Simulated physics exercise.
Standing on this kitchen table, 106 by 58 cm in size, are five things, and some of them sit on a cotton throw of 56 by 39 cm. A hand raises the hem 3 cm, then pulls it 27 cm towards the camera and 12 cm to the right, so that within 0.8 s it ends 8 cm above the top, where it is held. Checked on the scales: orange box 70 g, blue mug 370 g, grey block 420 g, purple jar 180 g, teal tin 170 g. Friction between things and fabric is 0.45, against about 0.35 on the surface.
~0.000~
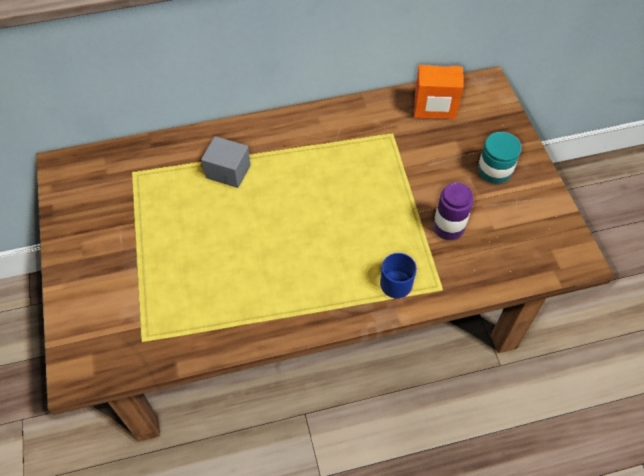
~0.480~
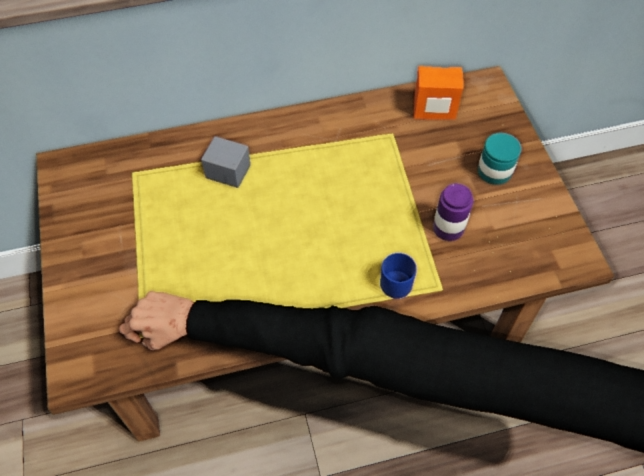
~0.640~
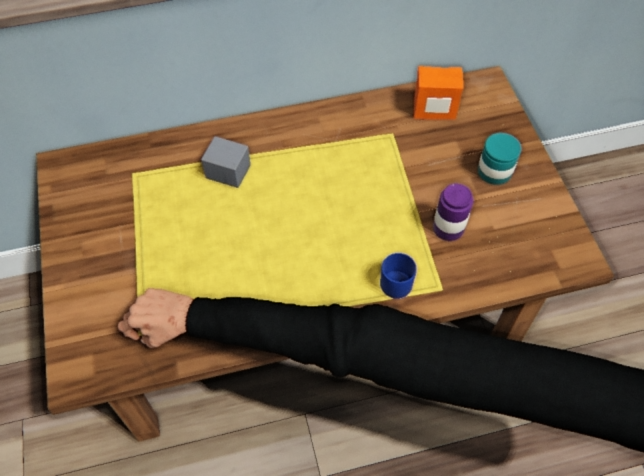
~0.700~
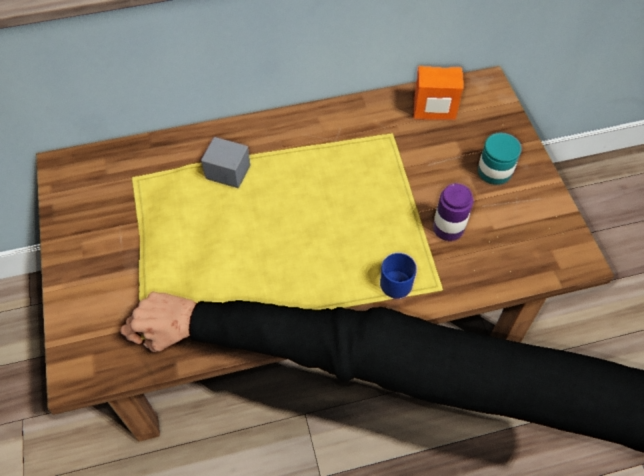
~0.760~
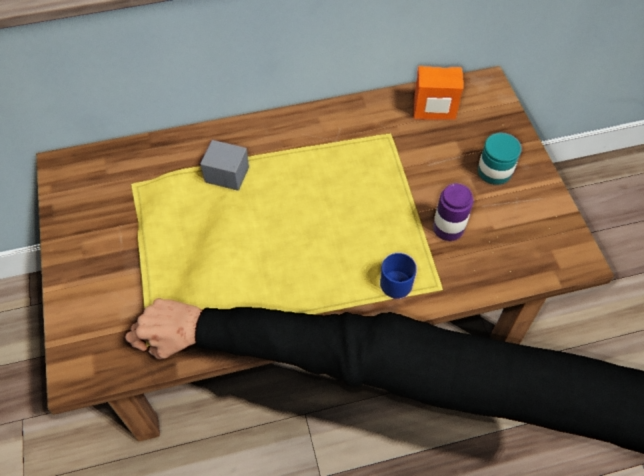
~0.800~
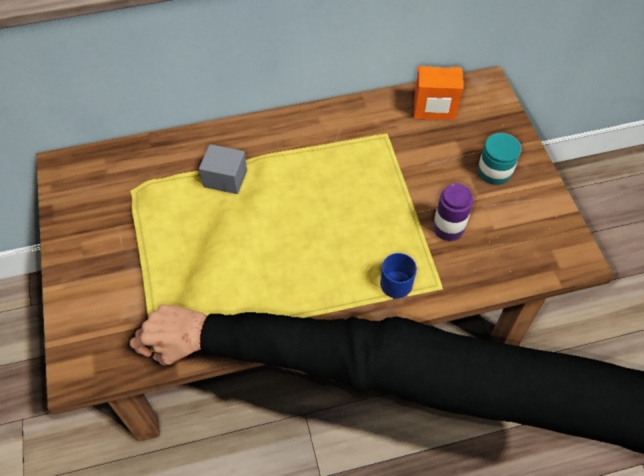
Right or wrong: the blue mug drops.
Wrong, it stays on.
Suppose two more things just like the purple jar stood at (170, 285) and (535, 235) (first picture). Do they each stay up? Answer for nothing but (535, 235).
Still on top.
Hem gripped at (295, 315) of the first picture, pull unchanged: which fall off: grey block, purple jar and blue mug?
Result: Grey block keeps its place; purple jar keeps its place; blue mug leaves the top.
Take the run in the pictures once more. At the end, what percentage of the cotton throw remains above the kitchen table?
Some 80 in a hundred.
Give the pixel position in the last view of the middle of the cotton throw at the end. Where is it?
I'd point to about (275, 281).
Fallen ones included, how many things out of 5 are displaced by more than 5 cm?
In total, 1 of them qualify.
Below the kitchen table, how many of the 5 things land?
My count is 0.
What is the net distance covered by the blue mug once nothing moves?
The blue mug ends 0 cm from where it began.
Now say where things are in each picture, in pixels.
The first frame shows shows, blue mug (399, 267); cotton throw corners (142, 342) (133, 173) (393, 134) (442, 290).
The second frame shows shows, cotton throw corners (133, 173) (393, 134); grip (140, 338).
The third frame shows shows, cotton throw corners (133, 174) (393, 134); grip (139, 336).
The fourth frame shows shows, cotton throw corners (133, 178) (392, 134); grip (142, 340).
The fifth frame shows shows, grey block (224, 156); cotton throw corners (132, 185) (390, 134); grip (147, 346).
The sixth frame shows shows, blue mug (399, 268); cotton throw corners (131, 191) (387, 134) (442, 289); grip (151, 352).
By 1.0 s, 100 % of the cotton throw is still over the top; grey block 8 cm off its start.
By 1.1 s, 90 % of the cotton throw is still over the top; grey block 16 cm off its start.
By 1.3 s, 80 % of the cotton throw is still over the top; grey block 22 cm off its start at (201, 245).
By 1.4 s, 80 % of the cotton throw is still over the top; grey block 25 cm off its start.
By 3.0 s, 80 % of the cotton throw is still over the top; blue mug 1 cm off its start at (402, 270), grey block 25 cm off its start at (200, 259).
